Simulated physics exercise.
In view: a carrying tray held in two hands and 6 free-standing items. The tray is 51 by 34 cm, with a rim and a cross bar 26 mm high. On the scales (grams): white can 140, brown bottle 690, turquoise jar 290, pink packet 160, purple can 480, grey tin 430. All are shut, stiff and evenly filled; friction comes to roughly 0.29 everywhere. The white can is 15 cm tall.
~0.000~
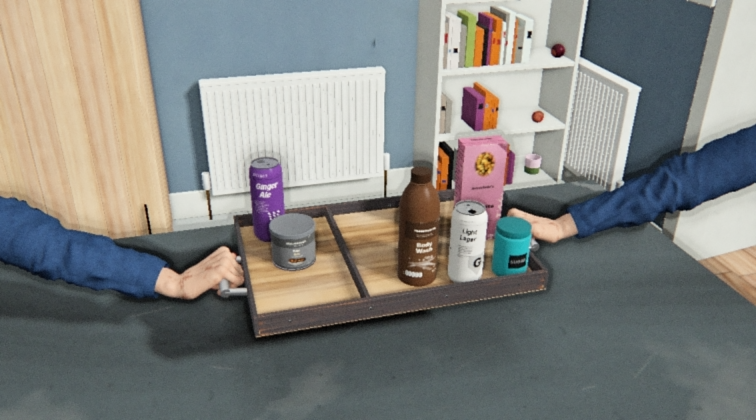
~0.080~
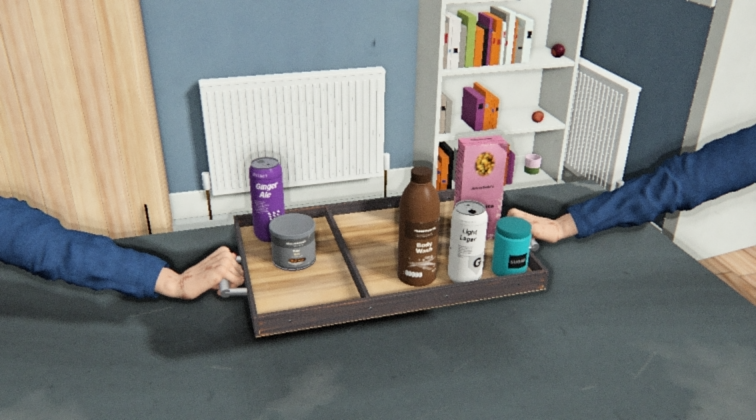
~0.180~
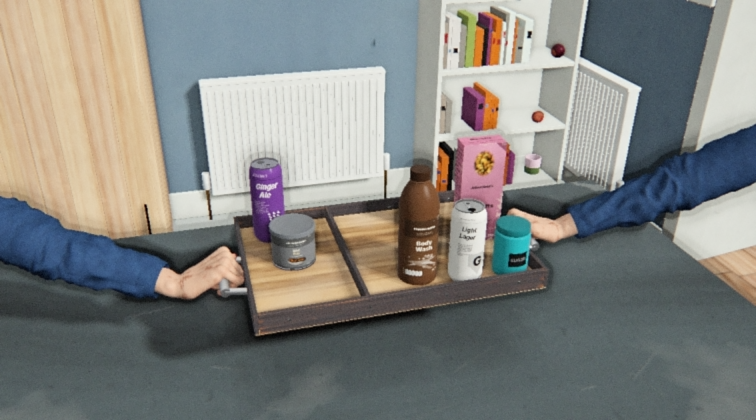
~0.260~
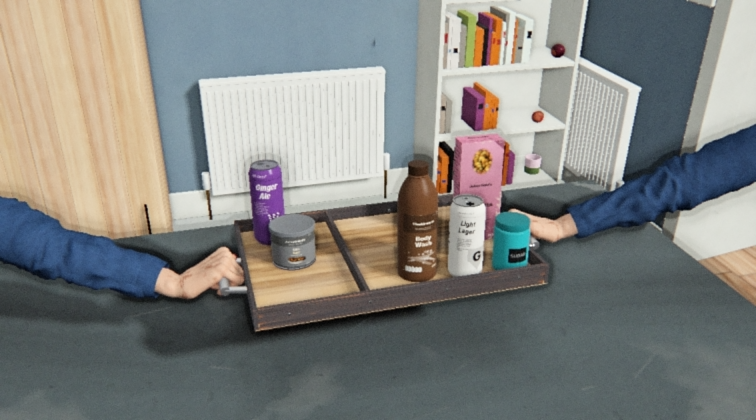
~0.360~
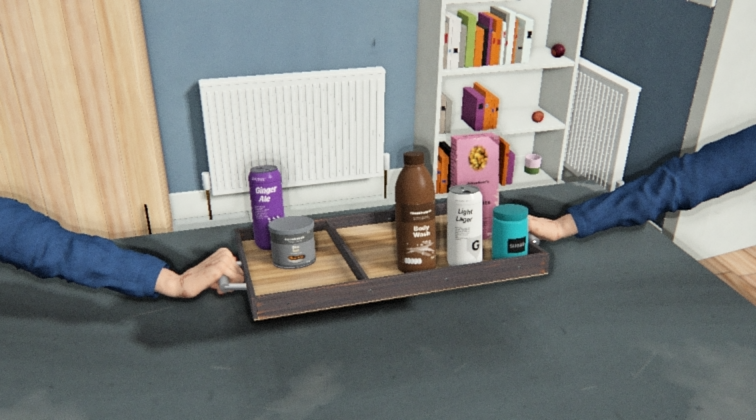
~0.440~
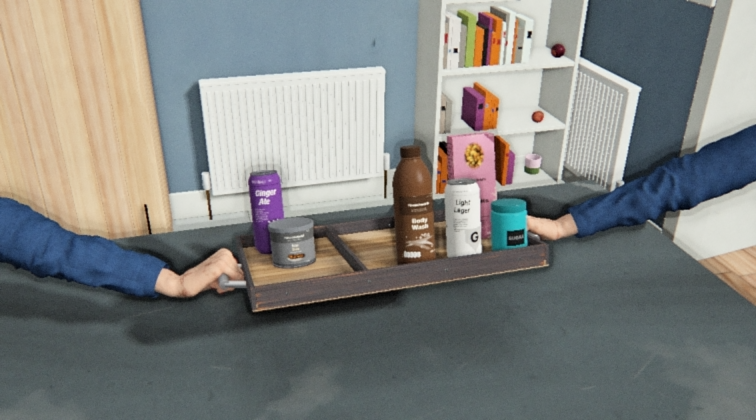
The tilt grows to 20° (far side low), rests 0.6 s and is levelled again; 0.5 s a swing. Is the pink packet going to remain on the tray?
The pink packet slides or falls off.
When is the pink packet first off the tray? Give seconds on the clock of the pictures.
Near 0.8 s.
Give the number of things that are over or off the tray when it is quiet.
In all, 3.
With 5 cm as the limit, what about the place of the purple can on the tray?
The purple can keeps its place.
After 0.94 s, tilt 20°, far edge down; pink packet now off the tray; brown bottle slid 12 cm; white can slid 11 cm.
After 1.44 s, tilt 11°, far edge down; white can and brown bottle now off the tray; turquoise jar slid 26 cm; grey tin slid 6 cm.
At rest (2.2 s), off the tray, white can, brown bottle and pink packet; not toppled but over 5 cm from the start, turquoise jar and grey tin; the last one in place, give or take 5 cm. In the last view, pink packet near (440, 212).
